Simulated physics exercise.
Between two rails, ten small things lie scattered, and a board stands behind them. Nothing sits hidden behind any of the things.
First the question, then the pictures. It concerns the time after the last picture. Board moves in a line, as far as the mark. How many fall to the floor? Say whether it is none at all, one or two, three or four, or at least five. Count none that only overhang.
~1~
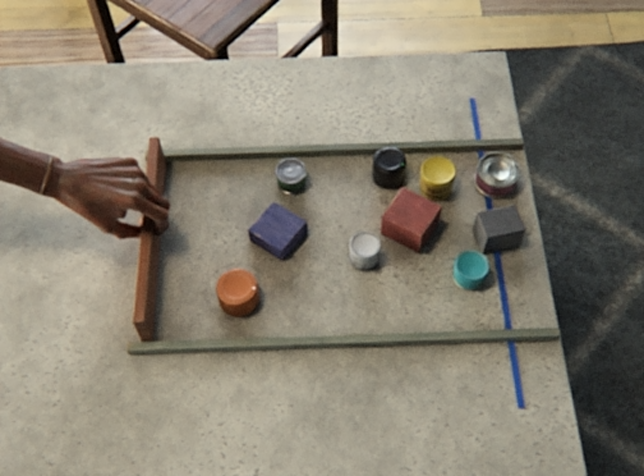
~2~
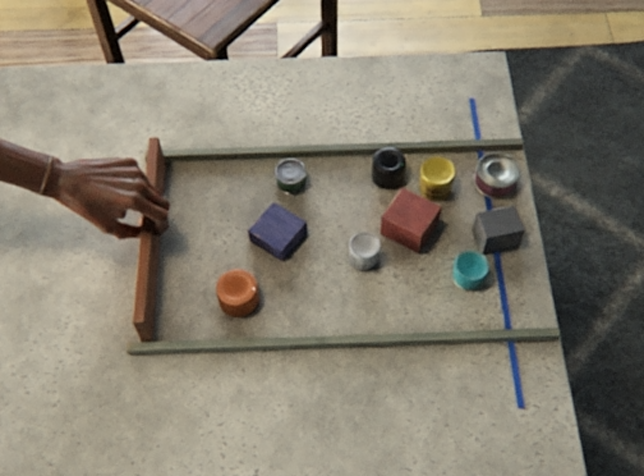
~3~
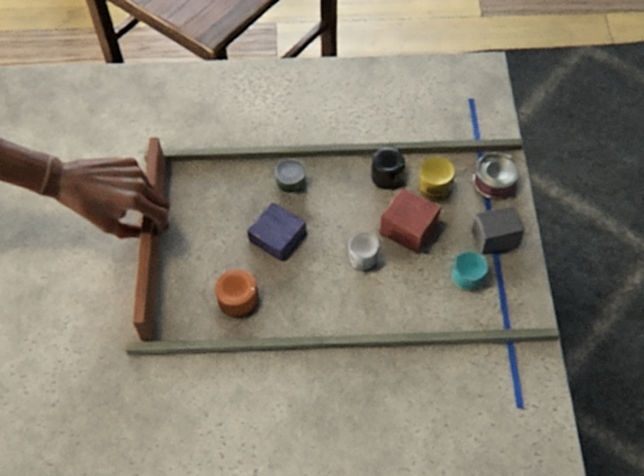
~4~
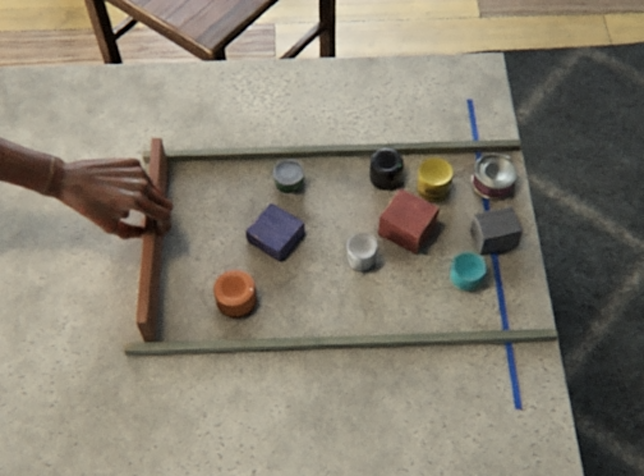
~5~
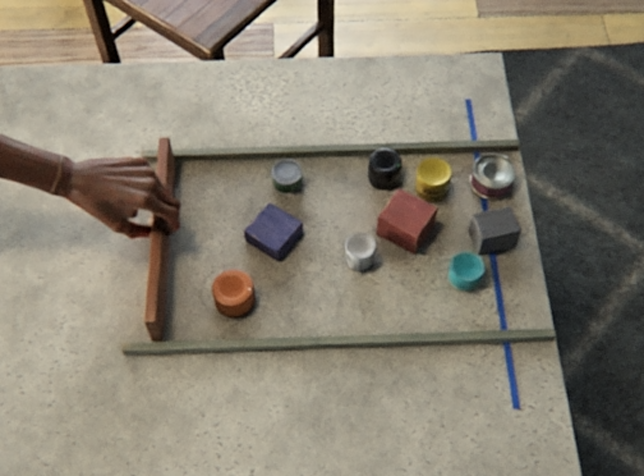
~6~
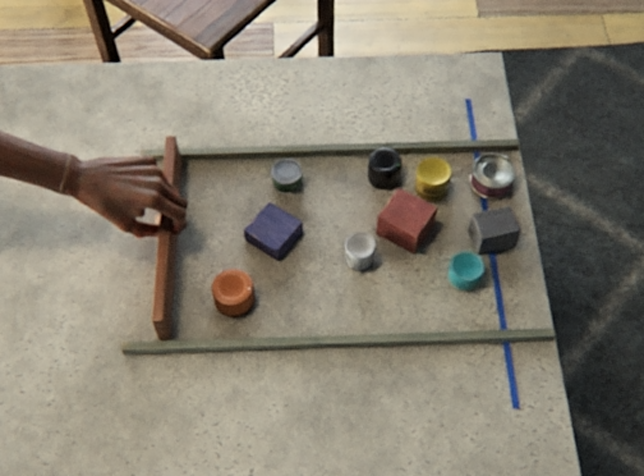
I would say three or four.
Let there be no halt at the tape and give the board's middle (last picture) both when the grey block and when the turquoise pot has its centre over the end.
The middle is at (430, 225) when it's the grey block, and at (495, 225) when it's the turquoise pot.
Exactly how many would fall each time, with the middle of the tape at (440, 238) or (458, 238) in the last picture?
You'd count 1 the first time and 2 the second.
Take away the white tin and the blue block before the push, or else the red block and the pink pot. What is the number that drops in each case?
You'd get 2 in the first case and 2 in the second one.
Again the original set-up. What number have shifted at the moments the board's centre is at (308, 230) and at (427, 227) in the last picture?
The first count is 3, and then it's 10.
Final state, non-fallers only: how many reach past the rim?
Overhang count: 2.
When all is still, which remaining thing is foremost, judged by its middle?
It's the yellow tub.
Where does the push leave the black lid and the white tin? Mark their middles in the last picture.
Listed in order, first is (496, 157) and the other is (508, 247).
A little later, none off yet; pink pot at rest near (493, 176); grey block at rest near (494, 231); turquoise pot at rest near (466, 272).
Next, none off yet; pink pot shifted about its own width near (517, 170); grey block tilted a little near (555, 232); turquoise pot shifted about its own width near (491, 262).
When it is over, the number that fall off is three or four; down, red block, grey block and pink pot.
